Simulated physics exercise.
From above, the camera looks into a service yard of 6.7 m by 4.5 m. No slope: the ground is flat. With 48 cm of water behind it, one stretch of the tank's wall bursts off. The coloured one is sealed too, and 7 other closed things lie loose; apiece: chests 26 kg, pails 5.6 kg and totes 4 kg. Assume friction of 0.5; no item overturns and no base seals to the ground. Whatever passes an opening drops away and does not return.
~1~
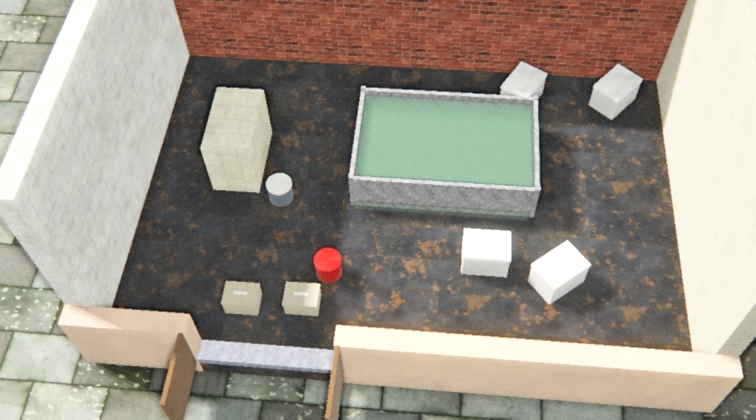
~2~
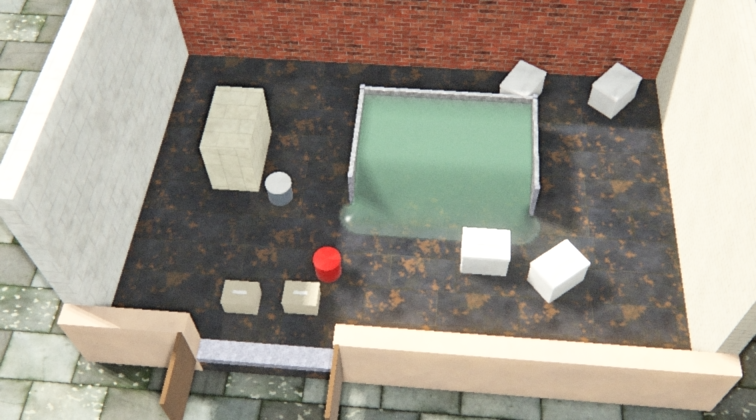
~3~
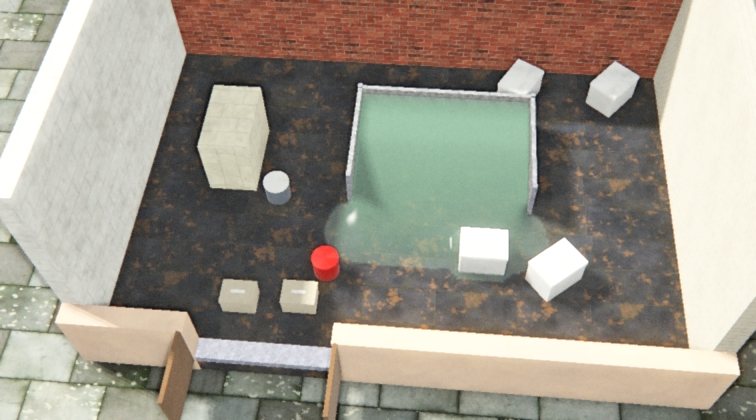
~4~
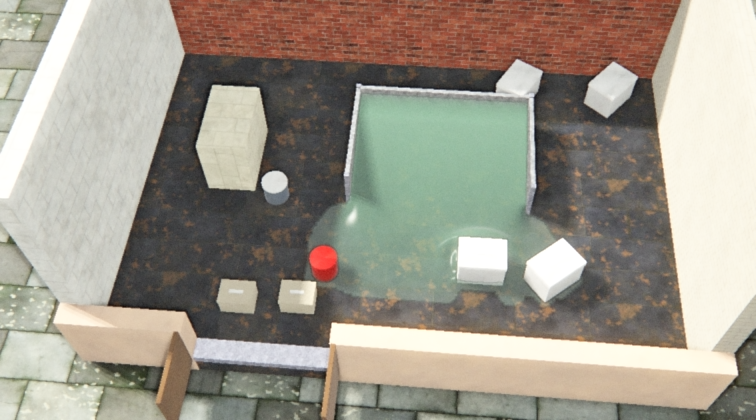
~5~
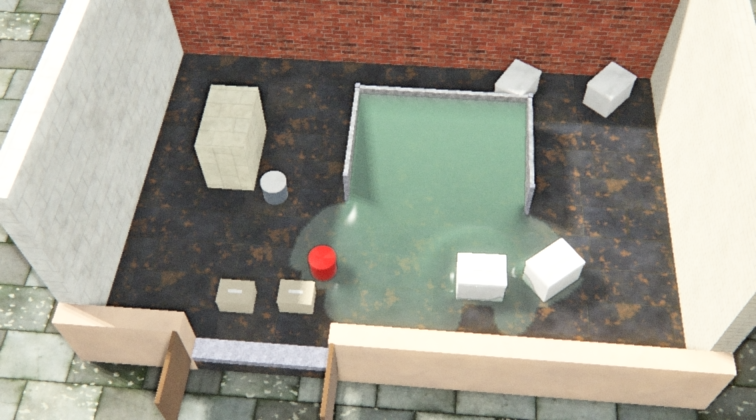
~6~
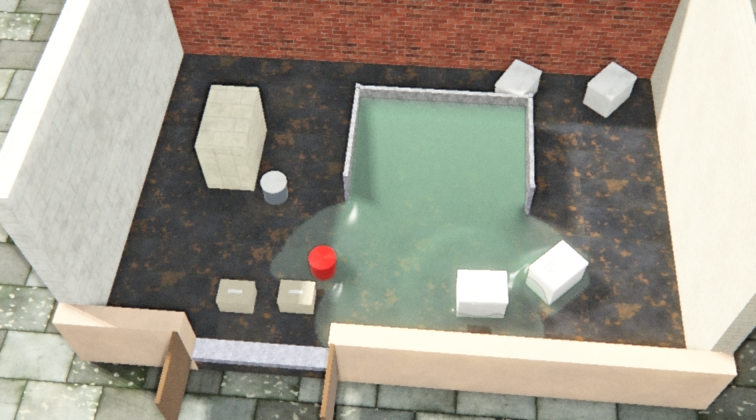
Water burst from the front of the tank when its near wall vanished, spread across the dark yard floor around the red pail, and pushed one white box toward the low front wall.
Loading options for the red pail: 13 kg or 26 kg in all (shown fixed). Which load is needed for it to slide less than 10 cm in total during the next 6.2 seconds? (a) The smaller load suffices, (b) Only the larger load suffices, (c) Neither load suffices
Only the larger load suffices.
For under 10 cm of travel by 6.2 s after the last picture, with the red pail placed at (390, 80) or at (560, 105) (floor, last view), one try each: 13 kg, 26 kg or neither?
Respectively, first option suffices; first option suffices.
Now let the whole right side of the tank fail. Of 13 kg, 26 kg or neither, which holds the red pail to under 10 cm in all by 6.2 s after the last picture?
Then even the small mass works.
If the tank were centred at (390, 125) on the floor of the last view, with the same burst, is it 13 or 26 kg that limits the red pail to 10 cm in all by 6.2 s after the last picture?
Lab note - in that case: No option works.
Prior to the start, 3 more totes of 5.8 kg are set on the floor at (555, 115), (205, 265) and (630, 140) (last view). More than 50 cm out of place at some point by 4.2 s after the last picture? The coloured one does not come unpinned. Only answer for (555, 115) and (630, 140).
Going through them in that order, the answers are not too far and too far.
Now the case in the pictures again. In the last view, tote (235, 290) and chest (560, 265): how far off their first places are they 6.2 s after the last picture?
In order, they end up 140 cm and 200 cm from where they began.
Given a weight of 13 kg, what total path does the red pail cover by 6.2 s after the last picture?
I'd say roughly 100 centimetres in all.
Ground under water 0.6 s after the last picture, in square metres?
Roughly 11.5 m2.
Then, 0.6 s after the last picture the red pail would be 23 cm from its start with 13 kg and 0 cm from its start with 26 kg; 9 cm of water round it then.
Then, 2.3 s after the last picture the red pail would be 95 cm from its start with 13 kg and 0 cm from its start with 26 kg; 9 cm of water round it then.
Then, 4.2 s after the last picture the red pail would be 99 cm from its start with 13 kg and 0 cm from its start with 26 kg; 4 cm of water round it then.
Then, 6.2 s after the last picture the red pail would be 99 cm from its start with 13 kg and 0 cm from its start with 26 kg; 3 cm of water round it then.
